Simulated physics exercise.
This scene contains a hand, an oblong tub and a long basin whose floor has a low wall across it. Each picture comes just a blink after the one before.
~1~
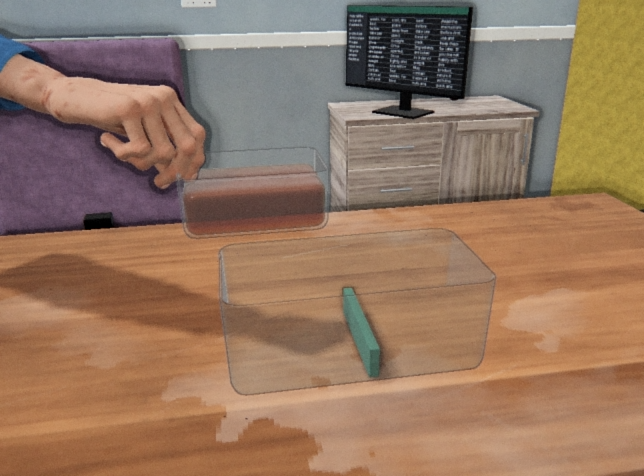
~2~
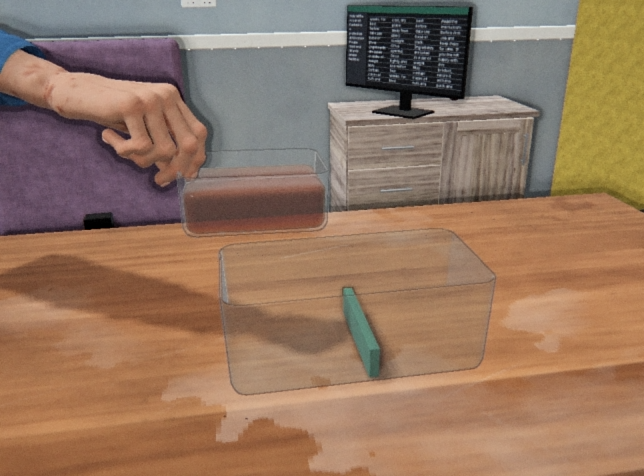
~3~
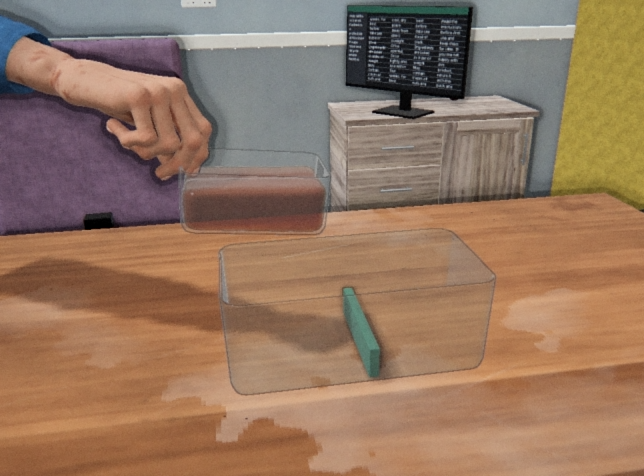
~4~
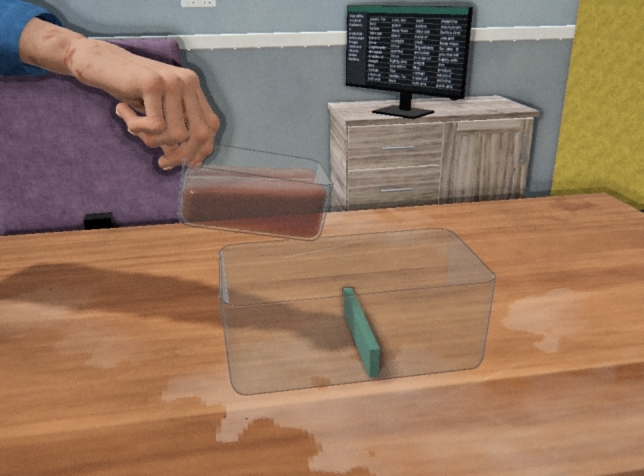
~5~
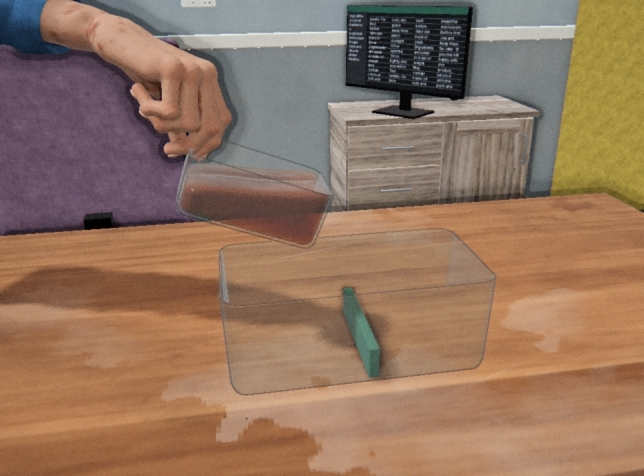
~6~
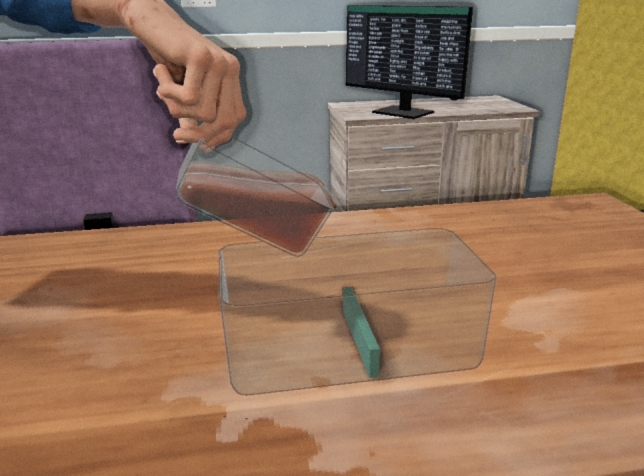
A hand in a blue sleeve at the upper left moves slightly right and tilts a clear oblong tub of reddish-brown liquid, its right end dipping lower at a quickening rate. Below it, a larger clear basin with a low green wall across its floor rests on a wooden table. The steady, slightly raised view shows a purple panel, a monitor on a pale cabinet, and a yellow wall behind.
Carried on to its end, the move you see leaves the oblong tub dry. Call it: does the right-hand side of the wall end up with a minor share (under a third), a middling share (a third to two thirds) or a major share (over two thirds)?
The right side gets a middling share.
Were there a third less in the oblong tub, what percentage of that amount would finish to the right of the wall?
My estimate is about 25 percent.
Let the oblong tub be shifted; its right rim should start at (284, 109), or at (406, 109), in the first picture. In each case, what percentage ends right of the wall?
First place gives some 15 %, second place some 75 %.
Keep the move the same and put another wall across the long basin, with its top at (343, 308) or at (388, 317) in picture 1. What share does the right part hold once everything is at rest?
About 65 % for the first and about 10 % for the second.
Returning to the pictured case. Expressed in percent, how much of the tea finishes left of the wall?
Close to 55 in a hundred.
A moment on, the tilt is 91° and 18 per cent is still to pour, 23 is left of the wall and 33 right of it.
Next, the tilt is 99° and 5 per cent is still to pour, 44 is left of the wall and 47 right of it.
Then the tilt is 99° and 2 per cent is still to pour, 50 is left of the wall and 46 right of it.
Later the tilt is 99° and 0 per cent is still to pour, 52 is left of the wall and 46 right of it.
In the end 53 per cent lies left of the wall, 46 right of it and 2 outside.
